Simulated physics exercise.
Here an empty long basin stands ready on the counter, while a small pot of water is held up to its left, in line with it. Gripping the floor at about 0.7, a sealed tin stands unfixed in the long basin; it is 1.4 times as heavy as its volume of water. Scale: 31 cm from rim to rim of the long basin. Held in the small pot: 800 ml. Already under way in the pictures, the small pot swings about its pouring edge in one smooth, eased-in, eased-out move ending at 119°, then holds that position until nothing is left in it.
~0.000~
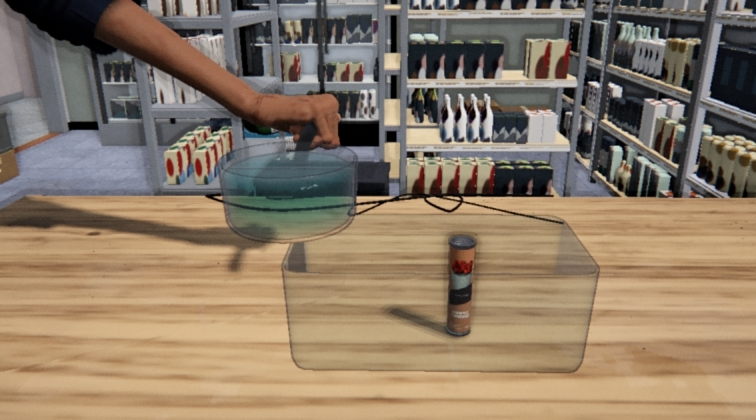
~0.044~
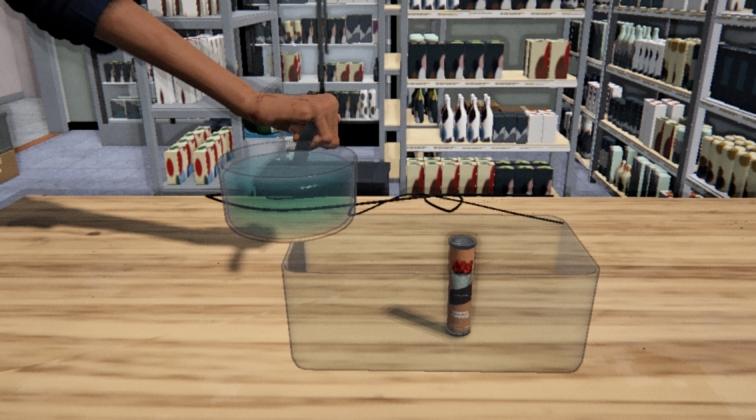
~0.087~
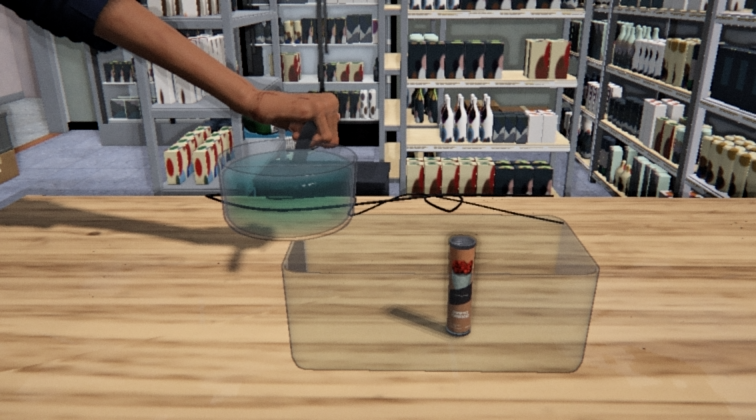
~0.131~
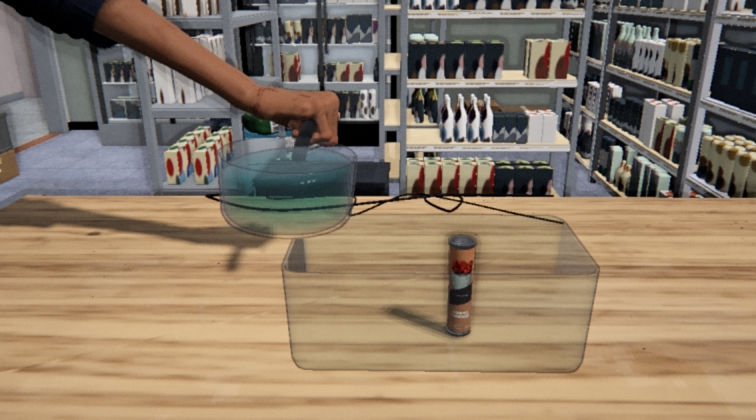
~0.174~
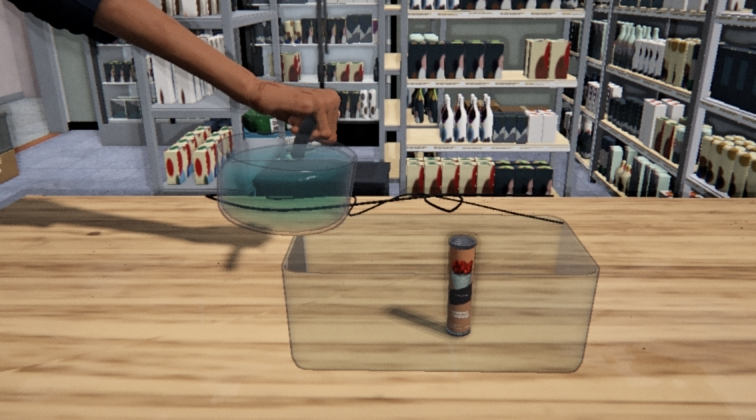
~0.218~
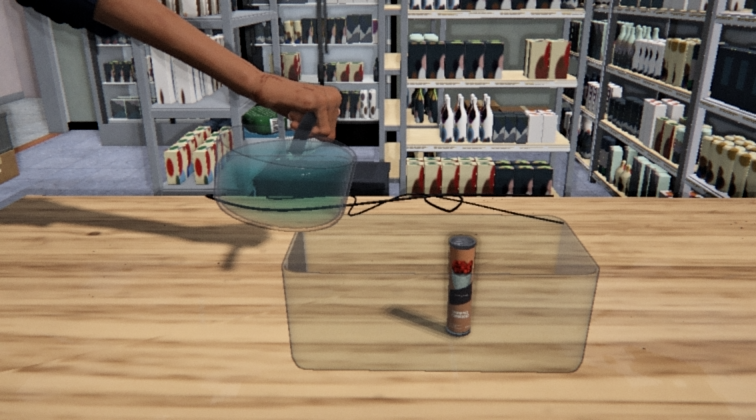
A dark-skinned arm in a dark sleeve reaches in from the upper left over a light wooden counter, seen from the front and slightly above, with shelves of packaged goods behind. Its hand holds a clear round pot of teal water left of a long, see-through basin, where a red, dark and orange tin stands upright. The pot slowly tilts slightly rightward, while the tin, basin and camera stay still.
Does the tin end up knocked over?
It is upset.
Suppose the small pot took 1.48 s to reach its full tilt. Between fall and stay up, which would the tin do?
Then the tin tumbles.
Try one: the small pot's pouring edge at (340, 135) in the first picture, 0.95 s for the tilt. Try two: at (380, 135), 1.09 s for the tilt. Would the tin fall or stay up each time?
Trial 1 - tin tips; trial 2 - tin stays standing.
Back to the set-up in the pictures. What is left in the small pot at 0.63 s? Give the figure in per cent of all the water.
Fraction remaining: Approx. 48 per cent.
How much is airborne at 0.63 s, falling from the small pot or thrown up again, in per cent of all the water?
Some 36 per cent.
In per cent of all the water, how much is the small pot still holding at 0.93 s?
I reckon near 4 per cent still sits there.
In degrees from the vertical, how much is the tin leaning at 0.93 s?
It tilts roughly 30° from upright.
After 0.63 s the tilt is 74° and 49 per cent is still to pour; the tin stands where it began.
After 0.93 s the tilt is 113° and 4 per cent is still to pour; the tin leans 30°.
After 1.24 s the tilt is 119° and 0 per cent is still to pour; the tin lies on its side.
After 1.58 s the tilt is 119° and 0 per cent is still to pour; the tin lies on its side.
In the end the tin lies on its side.
